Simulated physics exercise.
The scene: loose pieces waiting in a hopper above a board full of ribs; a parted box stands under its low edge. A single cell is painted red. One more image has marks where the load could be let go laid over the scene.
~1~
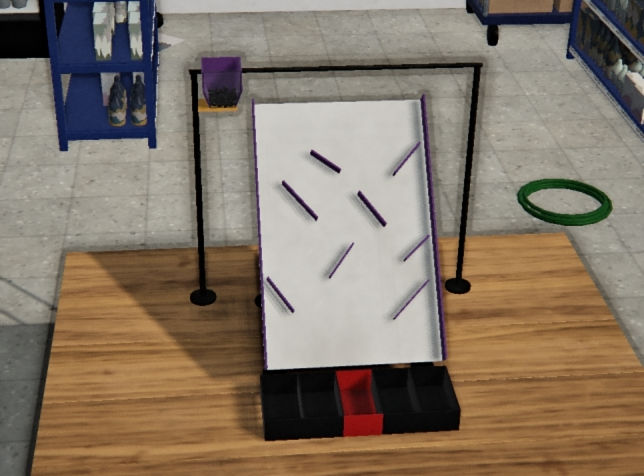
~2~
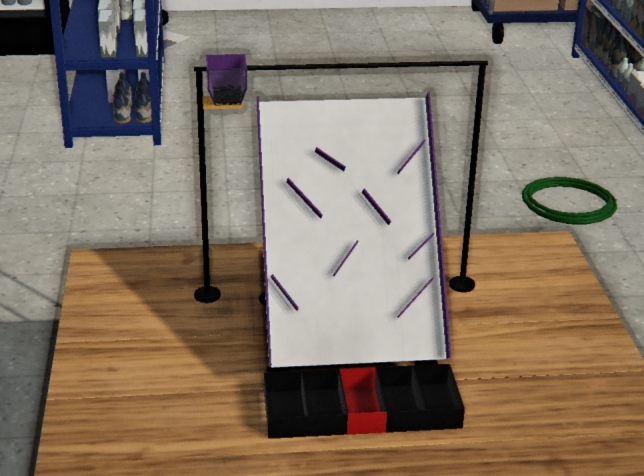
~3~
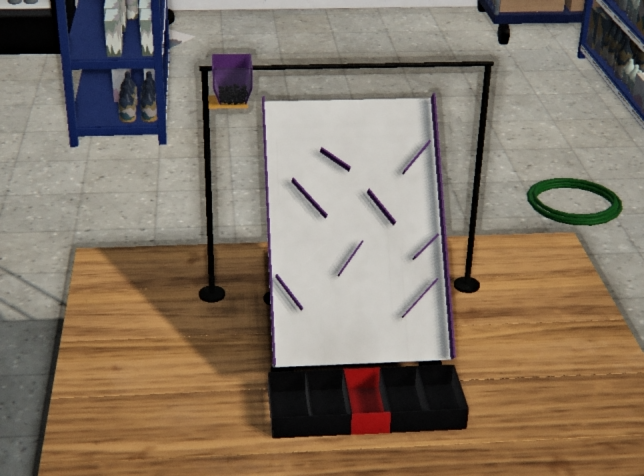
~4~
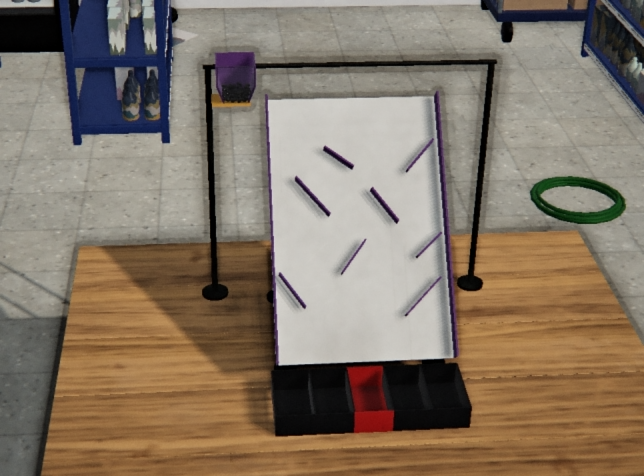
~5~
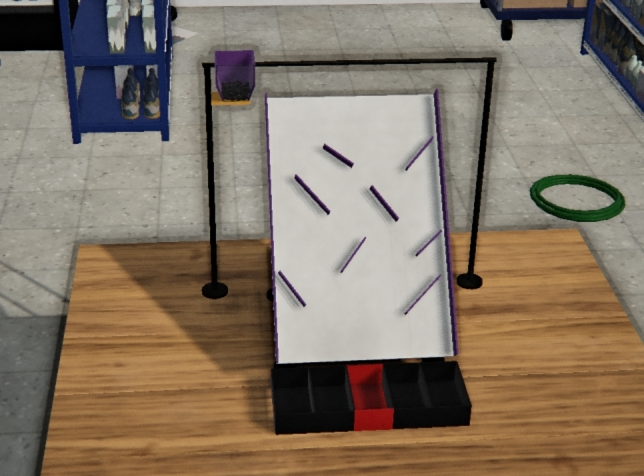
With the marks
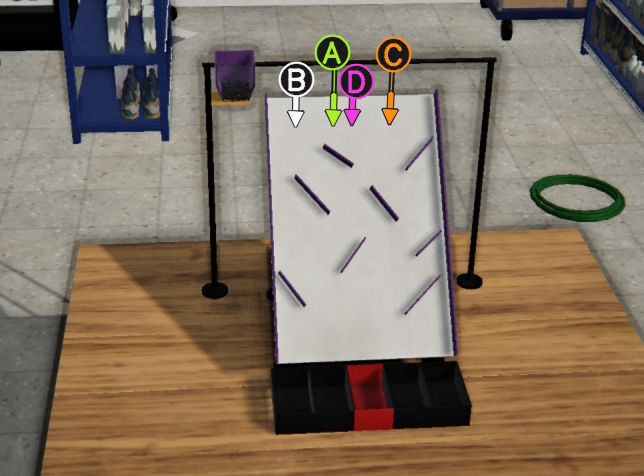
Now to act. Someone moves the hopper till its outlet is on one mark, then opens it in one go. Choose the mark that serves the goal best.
I would pick mark C.
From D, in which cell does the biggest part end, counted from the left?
The third.
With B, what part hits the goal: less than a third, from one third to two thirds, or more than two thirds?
Mark B gives less than a third.
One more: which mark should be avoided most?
B.
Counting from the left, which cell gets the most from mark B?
The second.
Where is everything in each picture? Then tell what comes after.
The first frame shows hopper at (222, 96), black beans, door shut.
The second frame shows ribs (316, 147) to (346, 167), (400, 170) to (425, 140), (288, 178) to (322, 215).
The third frame shows ribs (369, 189) to (396, 222), (339, 274) to (363, 240), (415, 257) to (439, 234).
The fourth frame shows ribs (280, 272) to (306, 307), (407, 314) to (441, 277).
The fifth frame shows red cell at (374, 418), number 3 of 5 from the left.
On the marked copy, mark A meets the board at (333, 120); mark B meets the board at (295, 120); mark C meets the board at (389, 118); mark D meets the board at (351, 119).
If A is chosen, about a third in the red cell, about half in other cells, a small part outside the box.
If B is chosen, a small part in the red cell, most in other cells.
If C is chosen, about two thirds in the red cell, about a third in other cells.
If D is chosen, about half in the red cell, about half in other cells, a stray few outside the box.
